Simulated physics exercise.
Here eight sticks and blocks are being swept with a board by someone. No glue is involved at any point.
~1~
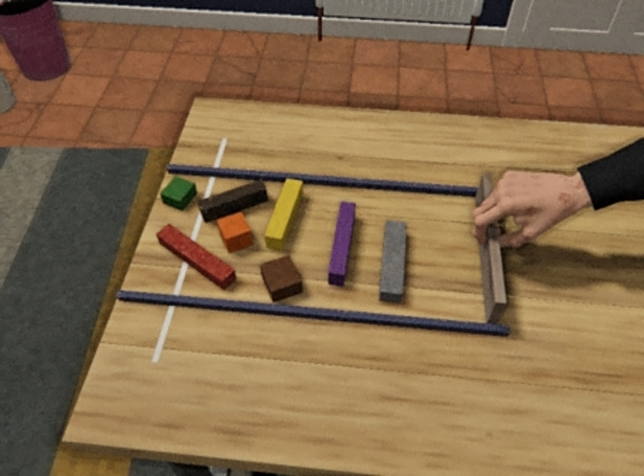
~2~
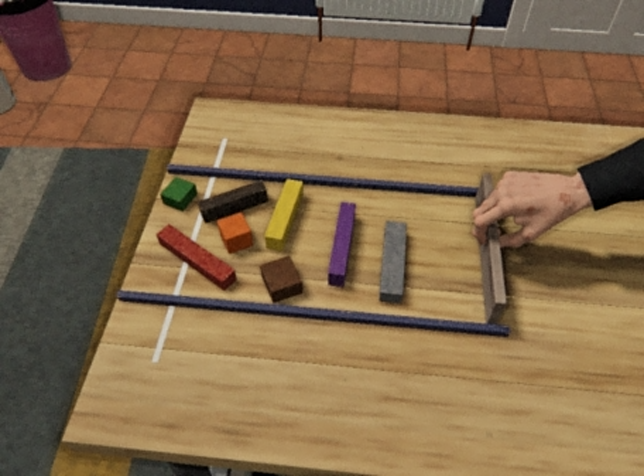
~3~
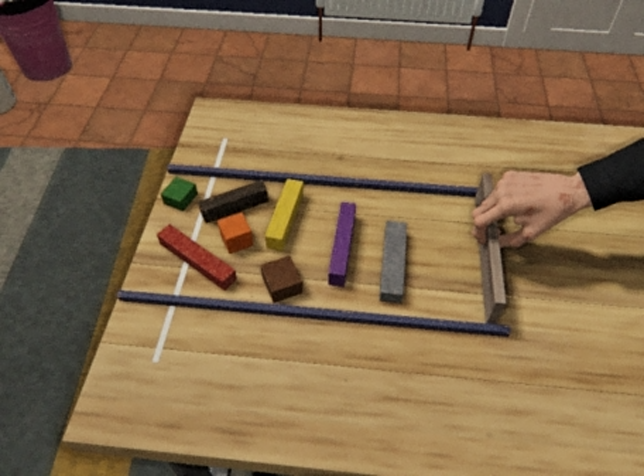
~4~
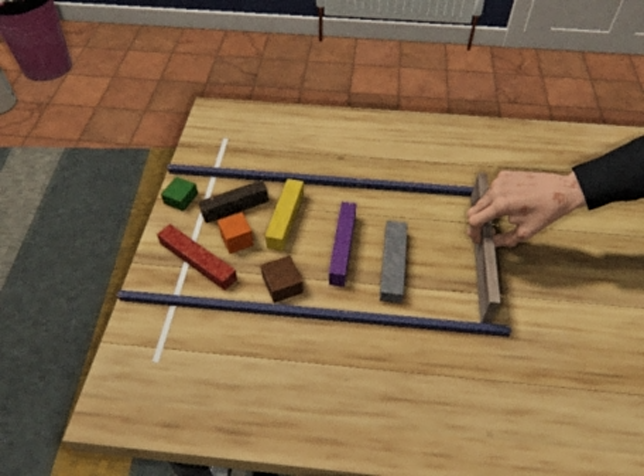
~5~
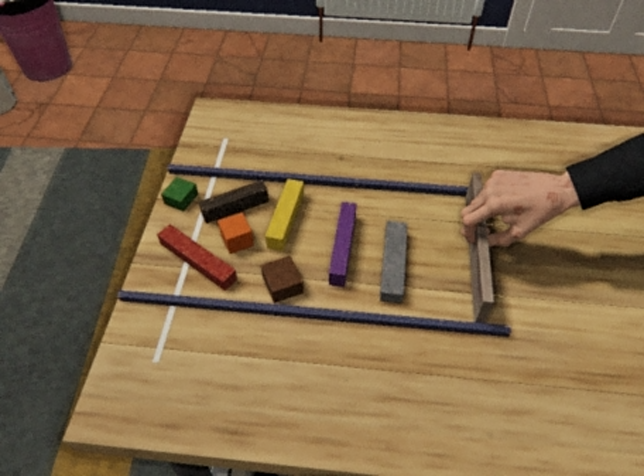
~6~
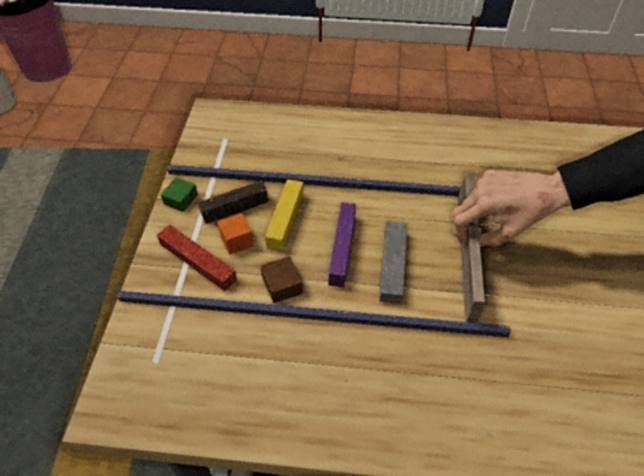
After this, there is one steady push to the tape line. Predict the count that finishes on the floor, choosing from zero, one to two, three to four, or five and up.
The count on the floor is three to four.
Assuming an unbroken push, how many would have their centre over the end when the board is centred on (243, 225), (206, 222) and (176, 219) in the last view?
Counts per position: 0 / 4 / 6.
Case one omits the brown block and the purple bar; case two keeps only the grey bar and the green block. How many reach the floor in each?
The number is 3 for the first case and 2 for the second.
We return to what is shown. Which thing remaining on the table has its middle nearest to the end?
It's the yellow bar that ends up nearest.
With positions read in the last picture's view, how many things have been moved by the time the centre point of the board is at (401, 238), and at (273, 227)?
1 by the first point, 7 by the second.
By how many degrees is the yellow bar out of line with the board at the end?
Roughly 0°.
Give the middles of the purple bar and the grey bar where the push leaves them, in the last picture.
Final positions: Near (167, 225); near (181, 242).
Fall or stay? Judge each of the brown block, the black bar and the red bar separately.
Result - brown block stays put, black bar leaves the top, red bar leaves the top.
Early on, none off yet; green block at rest near (179, 194); red bar at rest near (196, 257); black bar at rest near (234, 202).
A while later, none off yet; green block at rest near (179, 194); red bar moving near (192, 256); black bar moving near (230, 202).
Further along, none off yet; green block travelled about its own width near (165, 190); red bar travelled a little near (147, 253); black bar travelled about its own width near (173, 202).
Finally, the number that fall off is three or four; lost, orange block, black bar, red bar and green block.
